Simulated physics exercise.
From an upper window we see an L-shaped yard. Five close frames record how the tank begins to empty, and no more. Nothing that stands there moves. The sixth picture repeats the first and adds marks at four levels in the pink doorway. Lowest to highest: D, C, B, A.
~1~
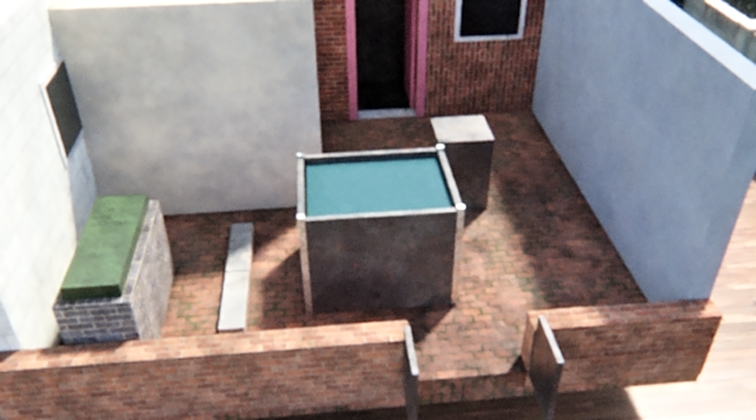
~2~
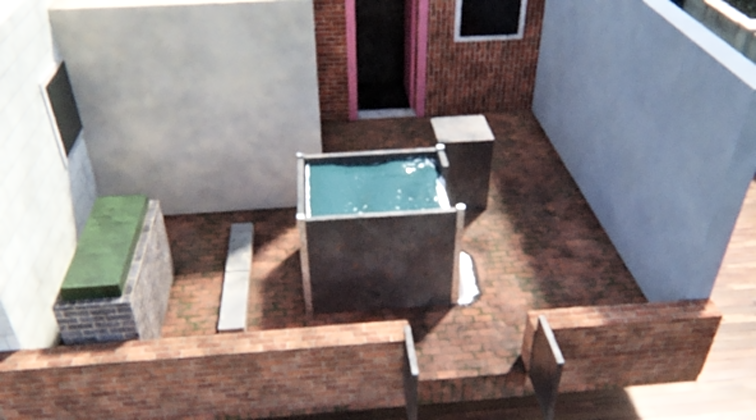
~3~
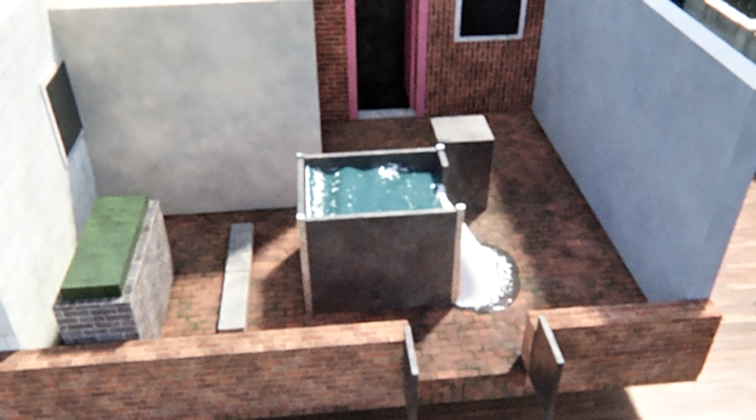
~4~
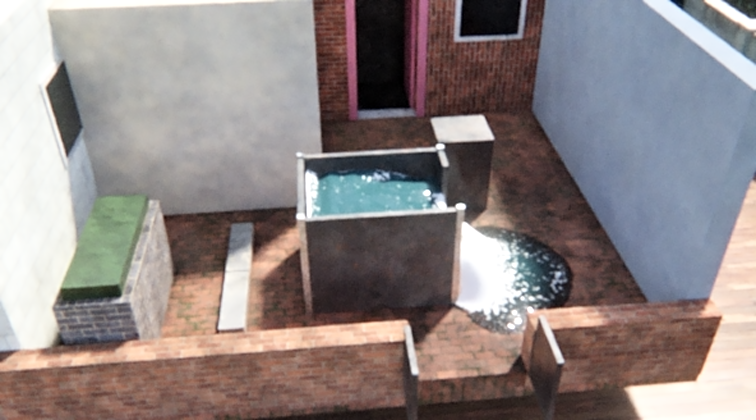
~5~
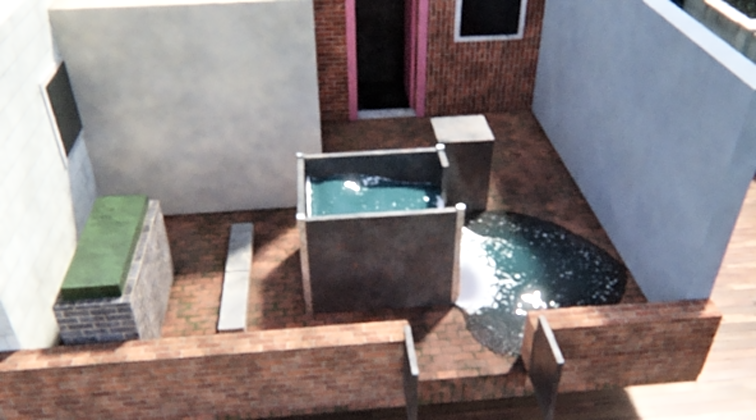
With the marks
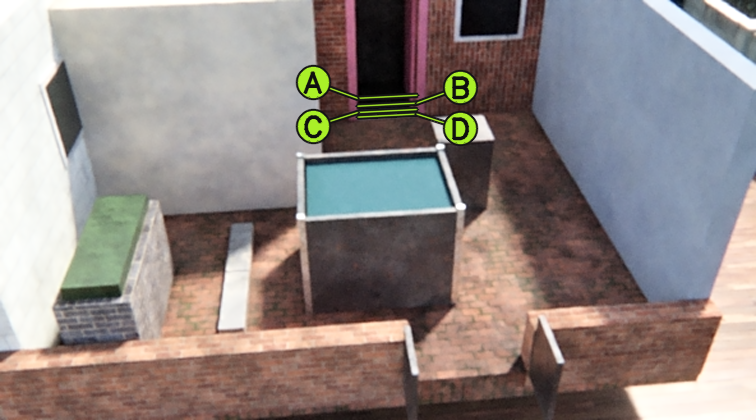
Water pouring from the right side of a square tank in a walled brick yard, foaming and spreading across the paving.
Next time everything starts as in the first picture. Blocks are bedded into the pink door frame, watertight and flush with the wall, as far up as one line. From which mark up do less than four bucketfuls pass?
C.
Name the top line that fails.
Line D.
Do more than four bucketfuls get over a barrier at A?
No.
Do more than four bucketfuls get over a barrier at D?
Yes, it does.
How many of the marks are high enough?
Three of the four.
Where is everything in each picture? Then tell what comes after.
Water in the tank at rest, its middle at (376, 188); foot of the pink doorway at (387, 118); open gate at (468, 312).
Water covers 1 % of the ground and shows as far out as (467, 260).
Water covers 3 % of the ground and shows as far out as (503, 255).
Water covers 8 % of the ground and shows as far out as (567, 276).
Water covers 16 % of the ground and shows as far out as (619, 279).
On the marked copy, A at (387, 96); B at (387, 104); C at (387, 110); D at (387, 115); from the bottom up D, C, B, A.
With A, nothing gets over.
With B, nothing gets over.
With C, a bucket or two gets in.
With D, about 14 bucketfuls get in.
